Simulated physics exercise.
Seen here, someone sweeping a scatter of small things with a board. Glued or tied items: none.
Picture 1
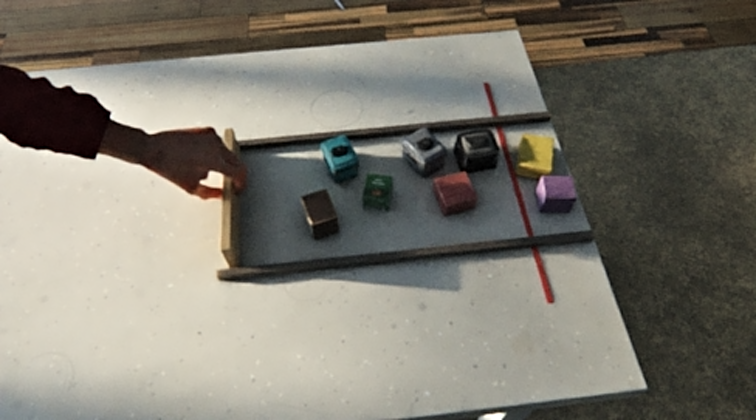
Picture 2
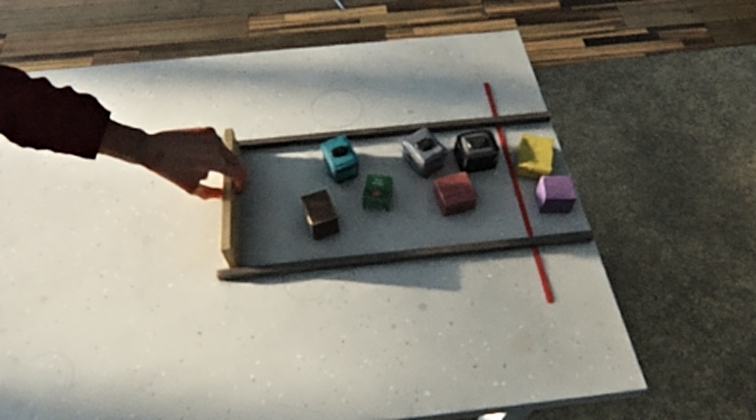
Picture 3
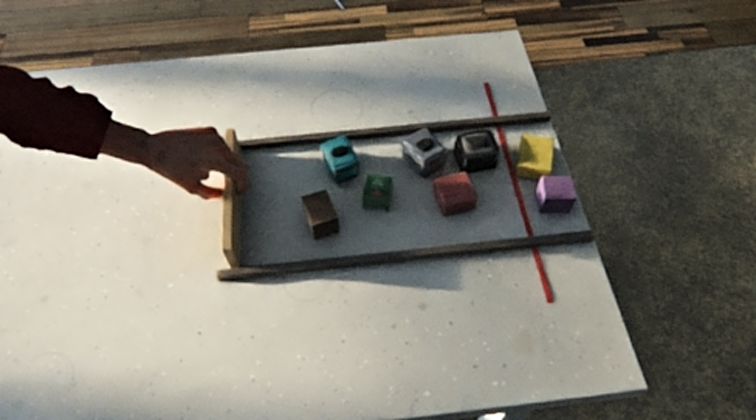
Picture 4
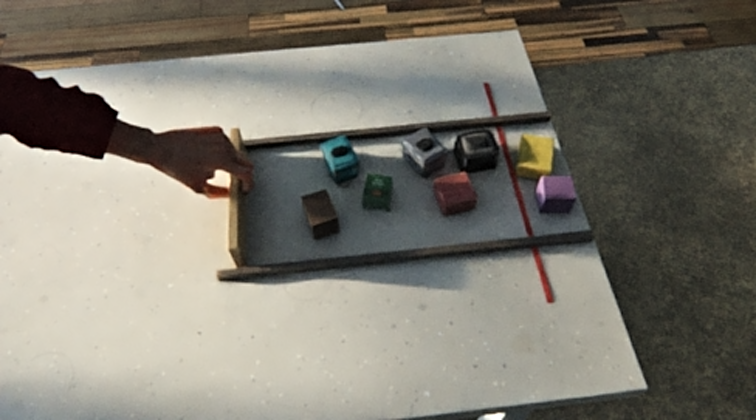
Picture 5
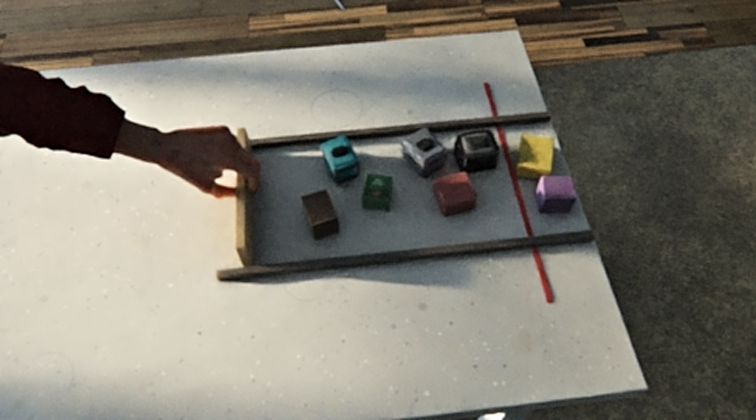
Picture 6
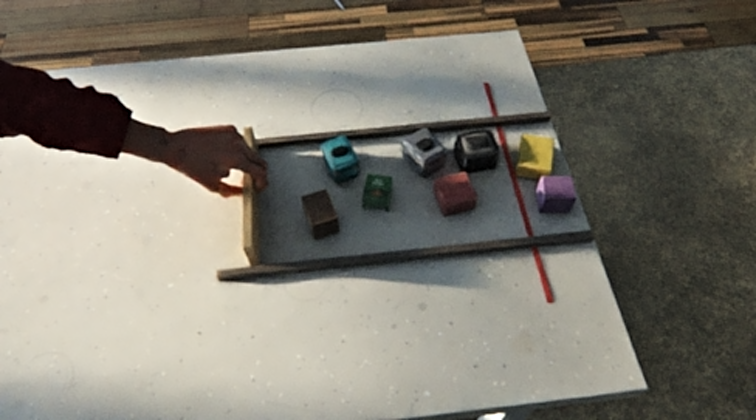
A hand sliding a wooden board slightly right between two rails, the scattered coloured blocks ahead of it staying still.
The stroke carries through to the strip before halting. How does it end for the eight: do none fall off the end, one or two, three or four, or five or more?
It ends with three or four off the end.
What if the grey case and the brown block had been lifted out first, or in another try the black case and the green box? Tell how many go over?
First 2, then 2.
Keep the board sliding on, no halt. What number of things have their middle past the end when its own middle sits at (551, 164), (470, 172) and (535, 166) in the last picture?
Respectively 6, 1 and 5.
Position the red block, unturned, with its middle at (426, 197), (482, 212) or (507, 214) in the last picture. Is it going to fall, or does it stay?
Red block: Safe; safe; safe.
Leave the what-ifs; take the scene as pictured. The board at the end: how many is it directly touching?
That number would be 2.
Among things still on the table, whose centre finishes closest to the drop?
I'd say the red block.
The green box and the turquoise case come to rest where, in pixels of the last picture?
About (546, 172), and about (521, 143).
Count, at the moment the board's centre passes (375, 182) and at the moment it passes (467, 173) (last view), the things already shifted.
The first count is 3, and then it's 8.
A little later, none off yet; purple block at rest near (555, 195); yellow block at rest near (535, 157); black case at rest near (476, 151).
When it is over, the number that fall off is three or four; down, black case, yellow block and purple block.
